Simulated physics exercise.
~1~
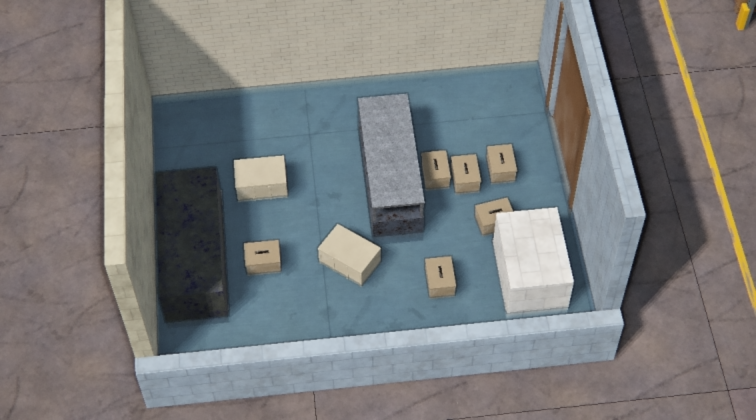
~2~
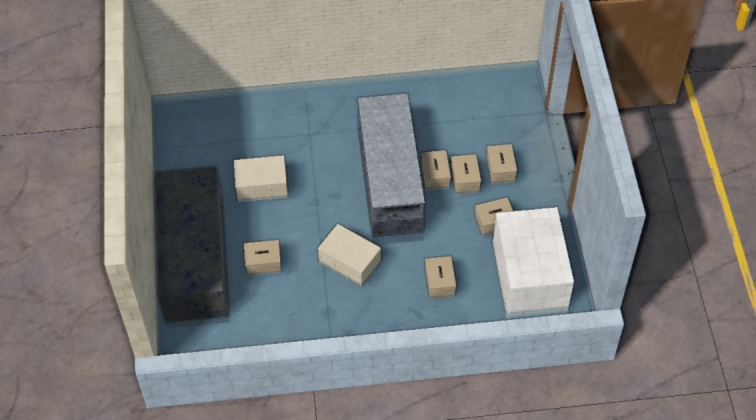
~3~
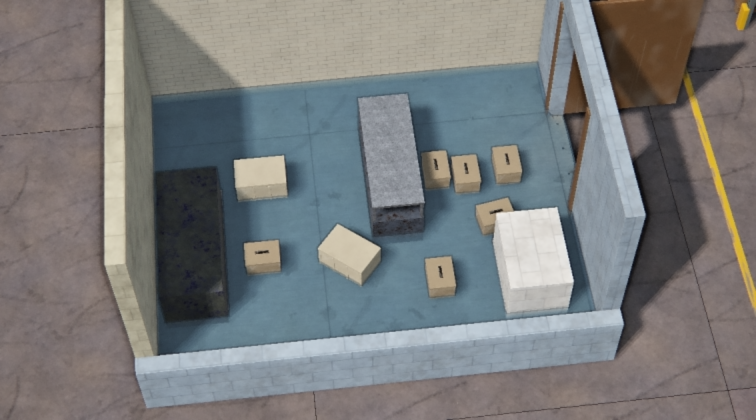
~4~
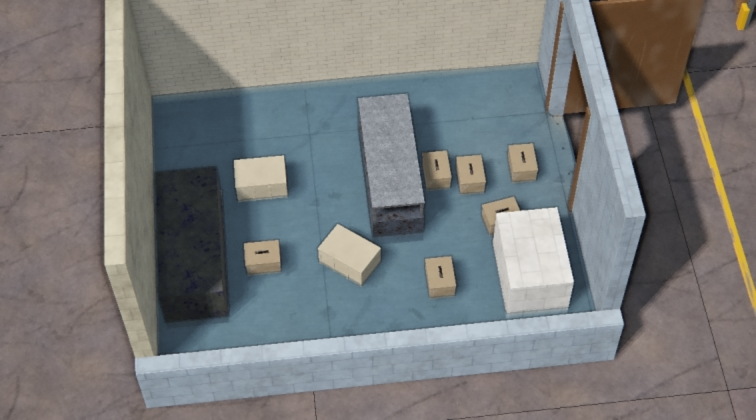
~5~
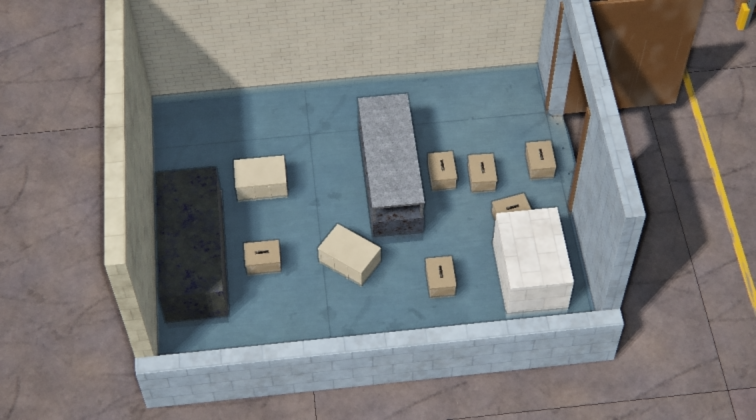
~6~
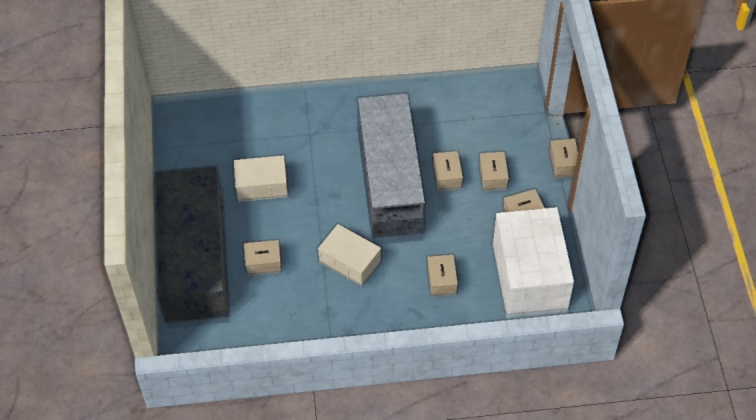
A brown door at the right of a roofless stockroom, seen from high above by a still camera, swings outward. Inside, small tan totes sit on a blue, water-covered floor among two cream boxes, a dark block at left, a tall grey block in the middle and a white one at right. The tote nearest the doorway drifts right towards the opening, then others beside the grey and white blocks slide slightly the same way.
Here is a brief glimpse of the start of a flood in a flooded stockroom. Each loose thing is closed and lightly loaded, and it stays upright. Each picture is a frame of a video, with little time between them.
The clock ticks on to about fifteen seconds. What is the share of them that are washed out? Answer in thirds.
Two thirds or more.
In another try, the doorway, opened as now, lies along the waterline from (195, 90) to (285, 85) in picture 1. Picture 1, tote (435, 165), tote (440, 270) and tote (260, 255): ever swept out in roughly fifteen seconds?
In the order given: Remains, remains, escapes.
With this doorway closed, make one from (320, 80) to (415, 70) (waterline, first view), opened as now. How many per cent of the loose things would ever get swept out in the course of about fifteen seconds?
Some 50 per cent of the things, roughly.
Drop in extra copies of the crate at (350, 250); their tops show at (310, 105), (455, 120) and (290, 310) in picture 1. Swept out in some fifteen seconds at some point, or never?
Going one by one, I'd say it leaves, then it leaves, then it doesn't leave.
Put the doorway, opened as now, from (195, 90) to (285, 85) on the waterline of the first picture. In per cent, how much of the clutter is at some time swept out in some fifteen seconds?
My guess is close to 20 percent.
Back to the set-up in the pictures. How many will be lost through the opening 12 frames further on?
Total: 5.
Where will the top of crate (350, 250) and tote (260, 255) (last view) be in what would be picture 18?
They end up close to (459, 219) and close to (288, 255).
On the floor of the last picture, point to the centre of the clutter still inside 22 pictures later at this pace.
Mean position: About (303, 230).
A moment on, 1 of 8 are out; 7 afloat.
Next, 5 of 8 are out; 3 afloat.
Later, 6 of 8 are out; 2 afloat.
In the end, 6 of 8 are out; 2 afloat.
